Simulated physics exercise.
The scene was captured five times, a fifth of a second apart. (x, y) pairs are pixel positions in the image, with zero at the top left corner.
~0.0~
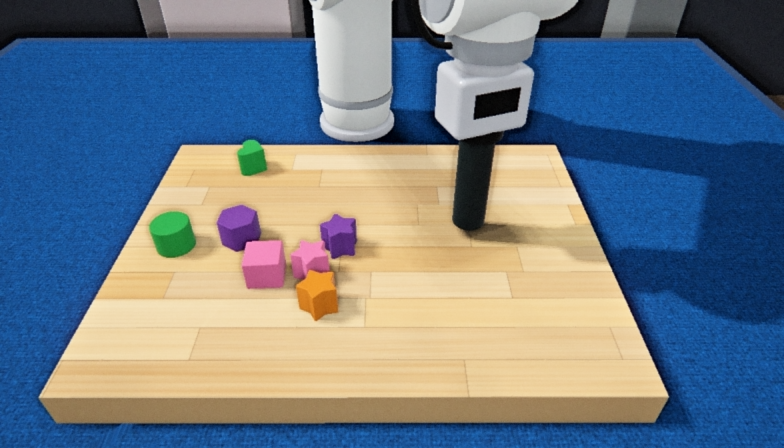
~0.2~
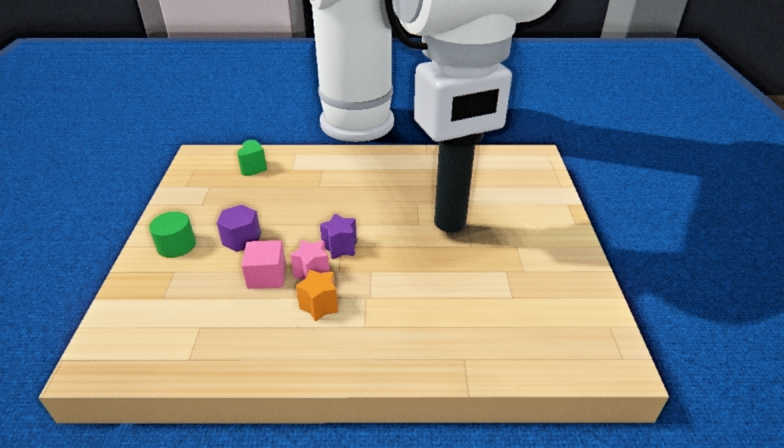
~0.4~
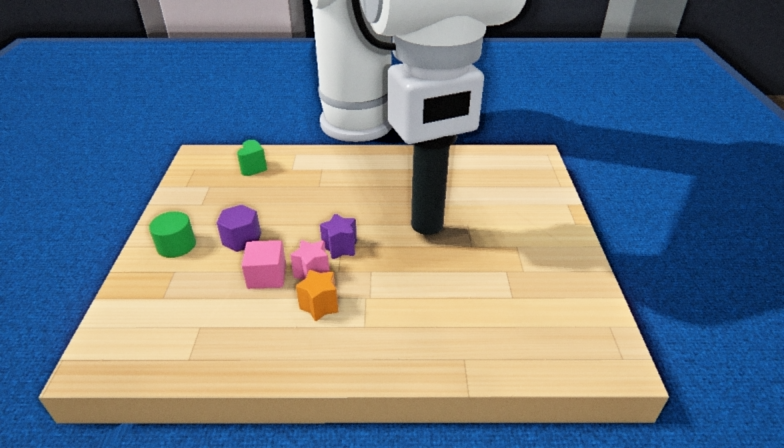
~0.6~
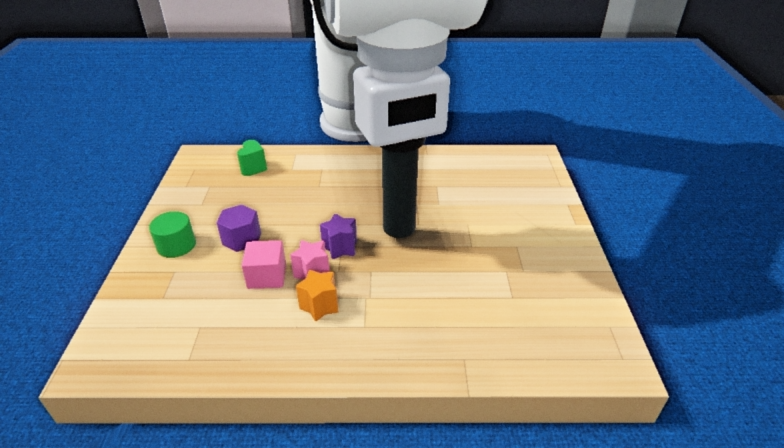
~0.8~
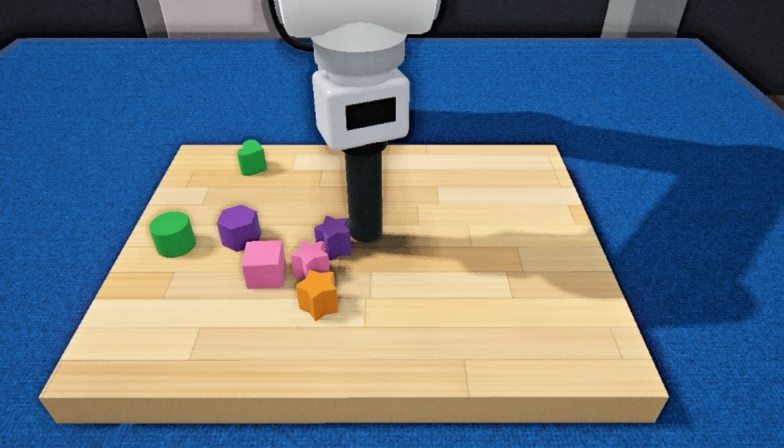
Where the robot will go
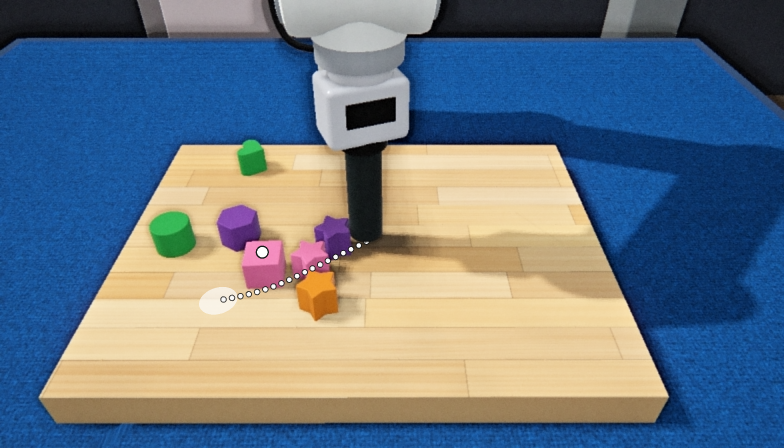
A light wooden board lies on a blue textured surface, seen from the front and slightly above by a still camera. Green, purple and pink blocks and an orange star sit mostly left of centre, while a white robot arm holds a black stick upright to their right. The arm carries the stick steadily left across the board until it nudges the purple star slightly left; the other blocks stay put.
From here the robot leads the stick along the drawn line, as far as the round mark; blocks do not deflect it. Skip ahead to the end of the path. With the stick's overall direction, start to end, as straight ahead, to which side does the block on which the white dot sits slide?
To the path's right.
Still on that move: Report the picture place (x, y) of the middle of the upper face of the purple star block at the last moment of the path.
(280, 234)
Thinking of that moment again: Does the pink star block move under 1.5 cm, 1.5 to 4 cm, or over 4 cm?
It slides well over 4 cm.
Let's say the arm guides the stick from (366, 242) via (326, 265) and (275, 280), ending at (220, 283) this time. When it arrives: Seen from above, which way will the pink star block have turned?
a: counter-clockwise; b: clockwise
My pick is a.
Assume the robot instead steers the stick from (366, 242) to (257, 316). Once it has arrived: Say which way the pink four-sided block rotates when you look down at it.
Spin direction: Clockwise.
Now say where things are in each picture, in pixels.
Stick tip at (468, 221); block tops, pink four-sided block at (262, 252); pink star block at (310, 250); orange star block at (317, 282); purple star block at (339, 224), in the first frame.
Stick at (450, 223); blocks unchanged, in the second frame.
Stick at (427, 225); blocks unchanged, in the third frame.
Stick at (399, 228); blocks unchanged, in the fourth frame.
Stick at (366, 232); pink four-sided block at (262, 252); pink star block at (310, 250); orange star block at (317, 282); purple star block at (333, 225), in the fifth frame.
Path on the board, from (366, 242) through (300, 275) to (218, 300); the dot is on the pink four-sided block.
What follows on the original path. One third of the way, stick at (322, 254); pink four-sided block at (259, 252); pink star block at (298, 257), turned 40° anticlockwise; purple star block at (293, 232), turned 30° clockwise.
Two thirds of the way, stick at (273, 276); pink four-sided block at (234, 259), turned 25° clockwise; pink star block at (257, 286), turned 60° anticlockwise; purple star block at (280, 234), turned 70° clockwise.
At the end, stick at (216, 291); pink four-sided block at (196, 256), turned 60° clockwise; pink star block at (244, 295), turned 105° anticlockwise; orange star block in place; purple star block at (280, 234), turned 70° clockwise.
